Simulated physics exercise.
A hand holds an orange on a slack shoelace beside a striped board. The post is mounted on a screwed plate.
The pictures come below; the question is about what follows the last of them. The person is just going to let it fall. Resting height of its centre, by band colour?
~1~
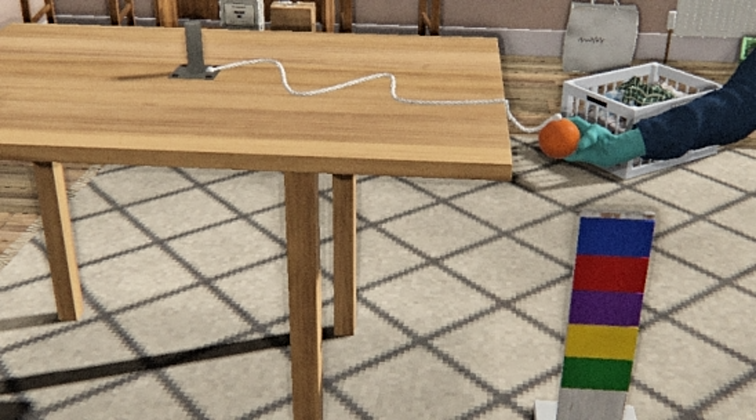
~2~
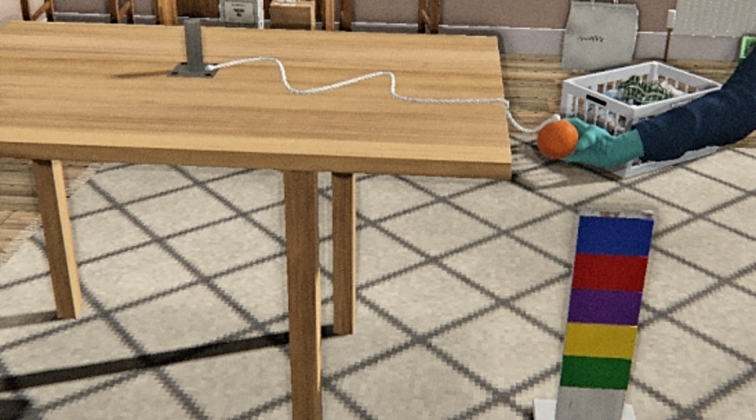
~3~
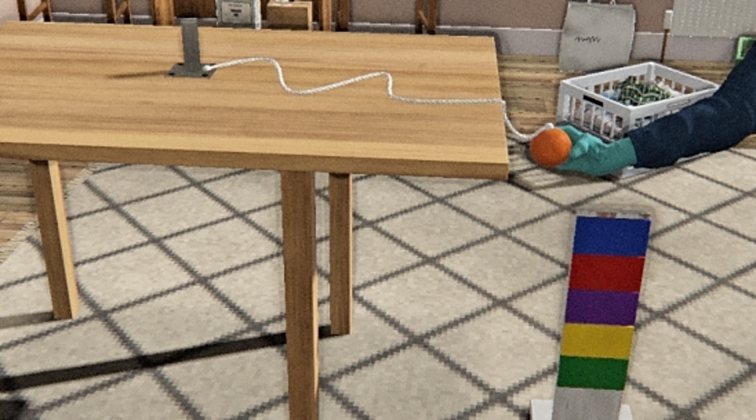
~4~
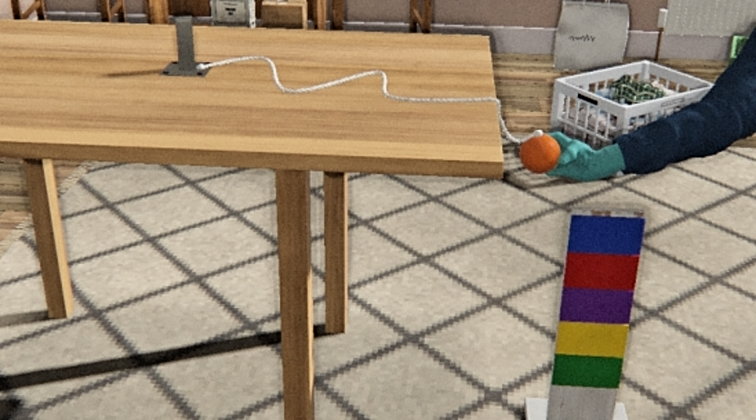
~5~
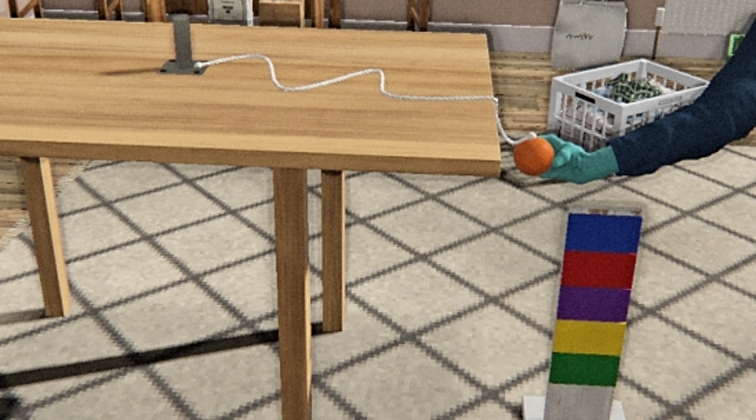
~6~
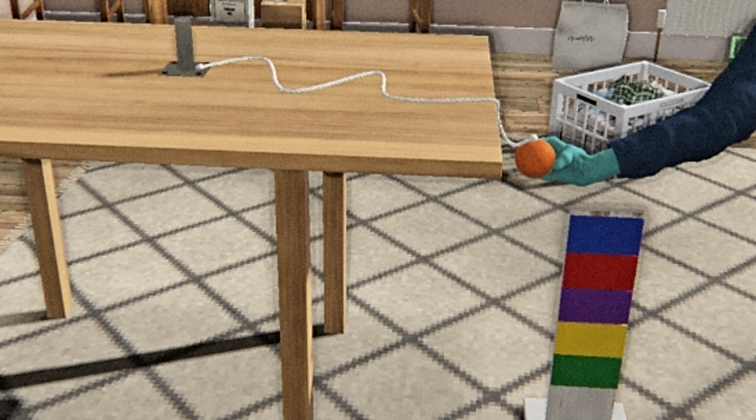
Yellow.
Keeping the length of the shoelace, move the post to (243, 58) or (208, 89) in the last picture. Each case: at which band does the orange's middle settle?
It comes out green the first time and green the second time.
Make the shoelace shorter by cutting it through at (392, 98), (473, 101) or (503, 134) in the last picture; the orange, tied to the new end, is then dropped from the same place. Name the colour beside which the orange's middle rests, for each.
Try 1 - none, it hangs higher; try 2 - red; try 3 - purple.
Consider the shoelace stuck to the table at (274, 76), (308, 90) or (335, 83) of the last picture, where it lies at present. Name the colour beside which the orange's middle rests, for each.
Note: Try 1 purple; try 2 red; try 3 red.
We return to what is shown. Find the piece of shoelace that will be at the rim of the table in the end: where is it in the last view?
It's the one at (383, 75).
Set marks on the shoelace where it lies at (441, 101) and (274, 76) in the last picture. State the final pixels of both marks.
One ends up around (484, 207), the other around (328, 79).
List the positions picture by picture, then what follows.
In the first picture, orange (559, 138); blue (616, 239); red (611, 275); purple (606, 310); yellow (601, 343); green (597, 375).
In the second picture, orange (557, 140); shoelace through (250, 61) (284, 81) (348, 83) (392, 88) (471, 101).
In the third picture, orange (551, 147).
In the fourth picture, orange (540, 154); shoelace through (242, 60) (276, 80) (340, 82) (384, 88) (462, 100).
In the fifth picture, orange (534, 156).
In the sixth picture, orange (535, 158); shoelace through (241, 60) (275, 80) (339, 82) (383, 88) (462, 101).
Early on, orange near (464, 324); level with yellow.
Midway, orange near (481, 323); level with yellow.
Finally, orange near (475, 326); level with yellow. Its middle rests at the yellow band.
